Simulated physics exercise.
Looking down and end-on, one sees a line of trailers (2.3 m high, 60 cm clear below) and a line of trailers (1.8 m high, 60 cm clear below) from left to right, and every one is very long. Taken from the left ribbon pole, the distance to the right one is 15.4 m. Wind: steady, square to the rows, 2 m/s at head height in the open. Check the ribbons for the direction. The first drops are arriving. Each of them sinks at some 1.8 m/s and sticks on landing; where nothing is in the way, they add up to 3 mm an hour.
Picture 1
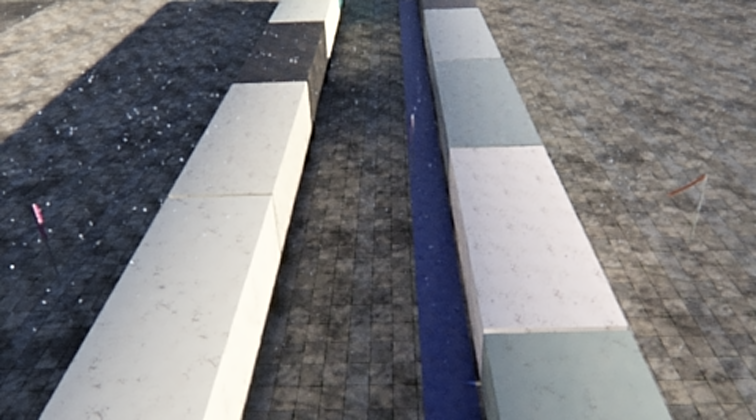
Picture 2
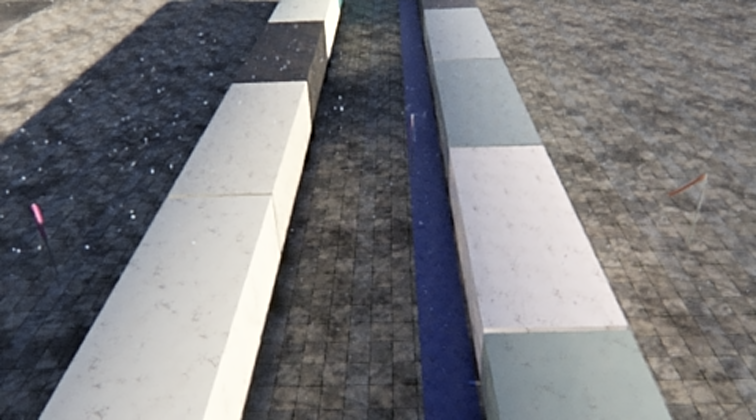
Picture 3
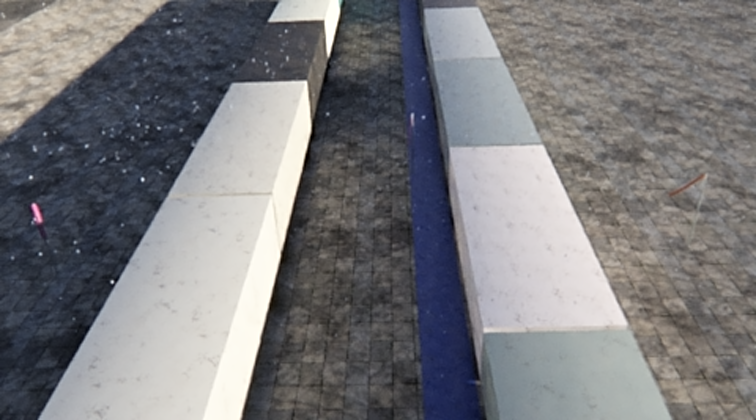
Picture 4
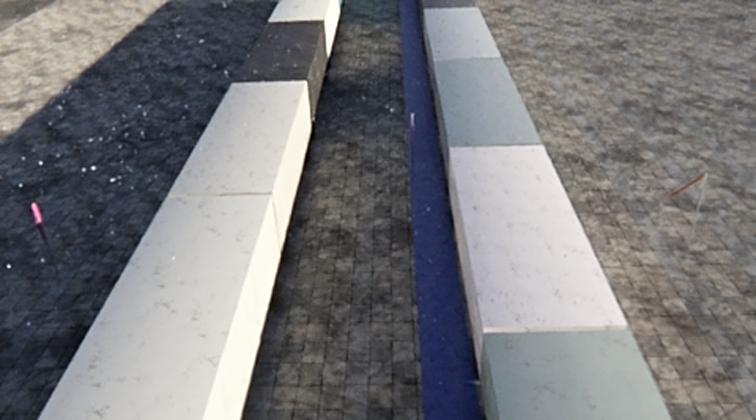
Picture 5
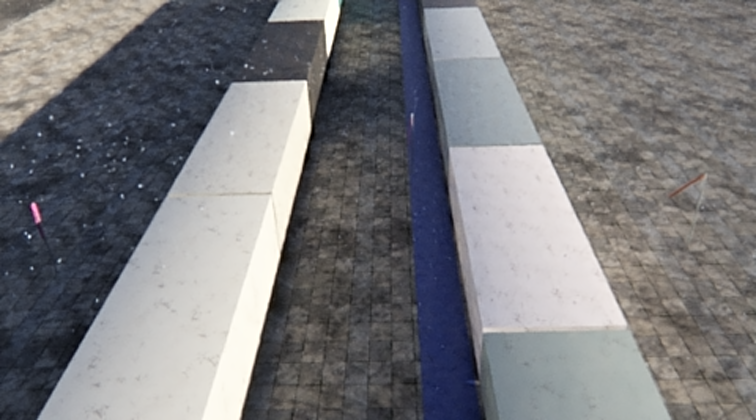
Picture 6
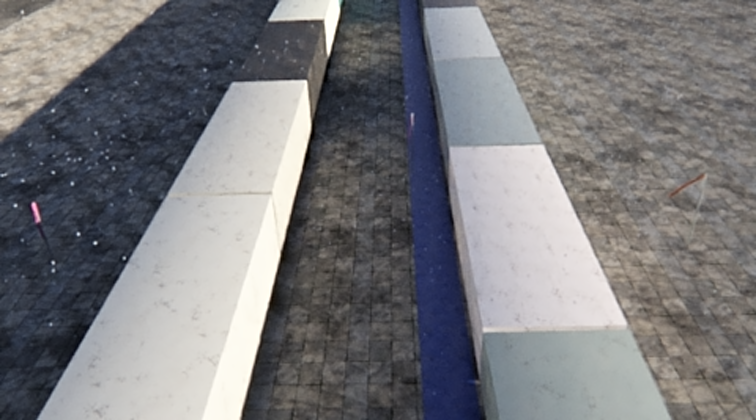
Two long rows of pale and dark blocks like trailers standing still over grey paving while small white flecks flicker around them.
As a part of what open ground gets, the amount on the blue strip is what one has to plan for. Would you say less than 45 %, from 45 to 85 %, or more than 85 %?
I would say from 45 to 85 %.
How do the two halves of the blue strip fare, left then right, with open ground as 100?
Left about 100 %, right about 10 %.
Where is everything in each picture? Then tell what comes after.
The left ribbon ends at (45, 238), hanging almost straight, in the first picture.
The right ribbon ends at (669, 195), leaning 55 degrees to the left and the blue one passes (434, 248), in the second picture.
Above the rows the drops slant 55 degrees from upright, towards the left and the top of the left line of trailers crosses (243, 143), in the third picture.
The left ribbon ends at (44, 238), hanging almost straight and the blue one passes (429, 197), in the fourth picture.
The right ribbon ends at (669, 196), leaning 55 degrees to the left and above the rows the drops slant 55 degrees from upright, towards the left, in the fifth picture.
The top of the left line of trailers crosses (242, 142), in the sixth picture.
In 10 minutes the blue strip collects 0.3 mm against 0.5 mm in the open.
In 30 minutes the blue strip collects 0.8 mm against 1.5 mm in the open.
In 60 minutes the blue strip collects 1.7 mm against 3.0 mm in the open, so the blue strip has 57 % of the open amount; the left half of it has 102 %, the right half 12 %.
